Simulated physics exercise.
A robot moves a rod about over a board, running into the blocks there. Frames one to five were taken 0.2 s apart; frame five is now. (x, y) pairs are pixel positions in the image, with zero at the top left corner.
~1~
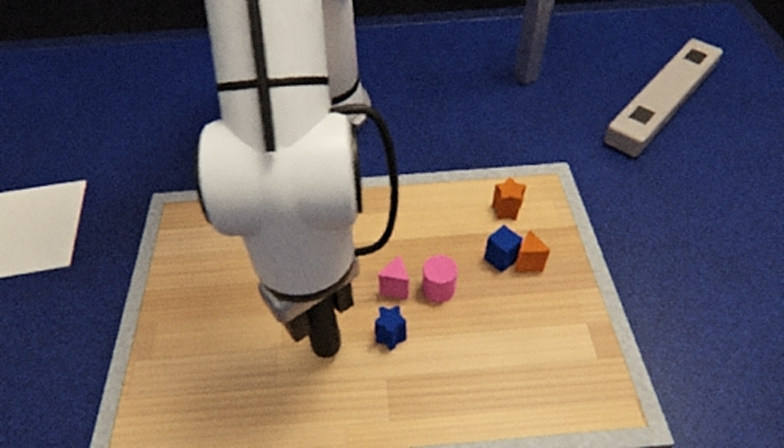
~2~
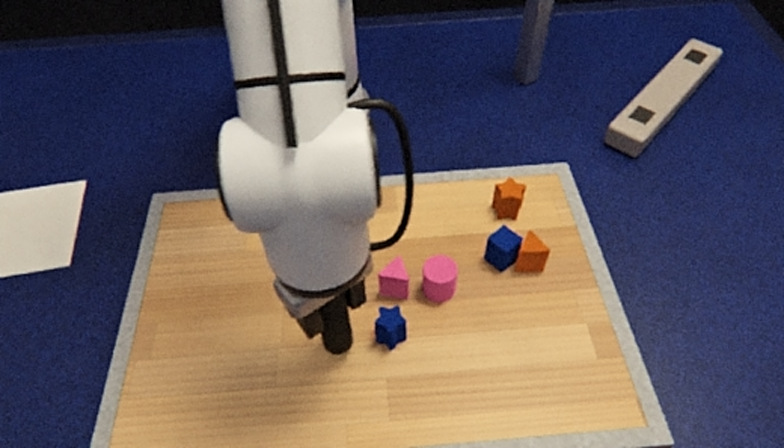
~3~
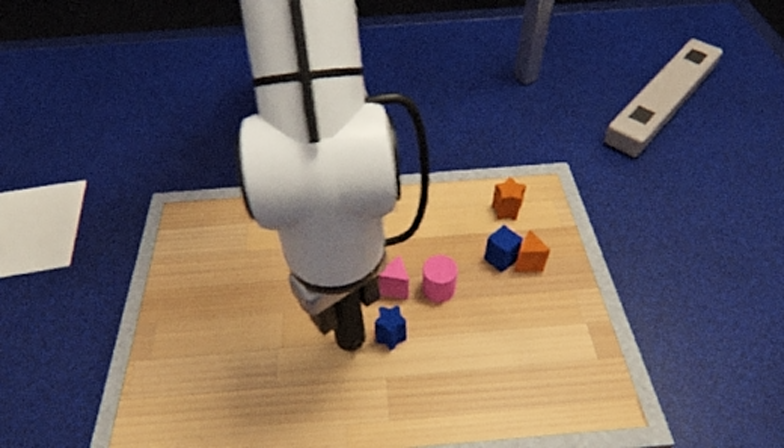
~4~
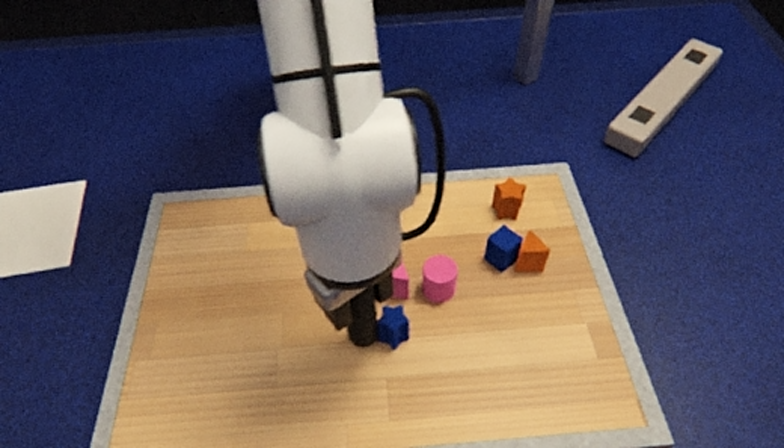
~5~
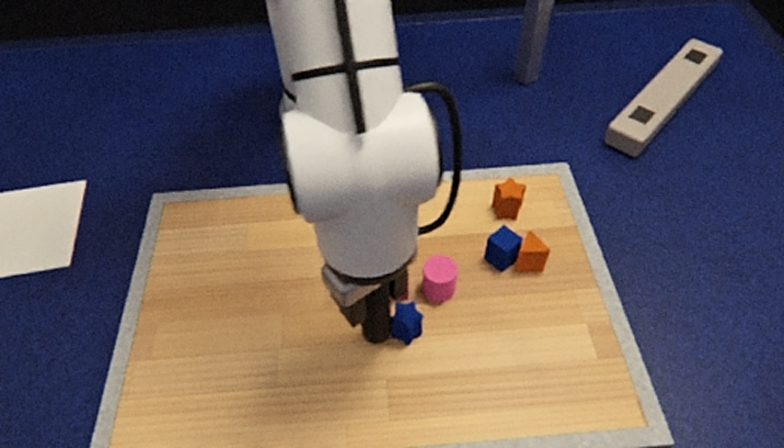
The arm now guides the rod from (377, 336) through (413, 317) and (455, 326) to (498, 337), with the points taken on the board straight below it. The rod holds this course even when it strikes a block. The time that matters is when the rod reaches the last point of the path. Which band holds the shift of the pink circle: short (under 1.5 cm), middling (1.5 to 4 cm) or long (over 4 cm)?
Distance: Less than 1.5 cm.
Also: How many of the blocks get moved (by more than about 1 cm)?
One block moves.
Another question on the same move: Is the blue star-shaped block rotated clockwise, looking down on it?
Yes.
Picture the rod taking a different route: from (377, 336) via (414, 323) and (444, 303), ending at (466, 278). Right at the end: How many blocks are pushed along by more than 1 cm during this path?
Here I'd predict two blocks moving more than 1 cm.
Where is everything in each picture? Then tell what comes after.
Rod tip at (327, 345); block tops, blue star-shaped block at (390, 318); pink circle at (440, 268), in the first picture.
Rod at (339, 342); blocks unchanged, in the second picture.
Rod at (351, 338); blocks unchanged, in the third picture.
Rod at (364, 335); blue star-shaped block at (393, 317), in the fourth picture.
Rod at (377, 331); blue star-shaped block at (407, 313); pink circle at (440, 268), in the fifth picture.
The first path, step by step. One third of the way, rod at (414, 312); blue star-shaped block at (444, 307), turned 55° clockwise.
Two thirds of the way, rod at (457, 321); blue star-shaped block at (480, 324), turned 100° clockwise.
At the end, rod at (499, 332); blue star-shaped block at (510, 343), turned 140° clockwise; pink circle in place.
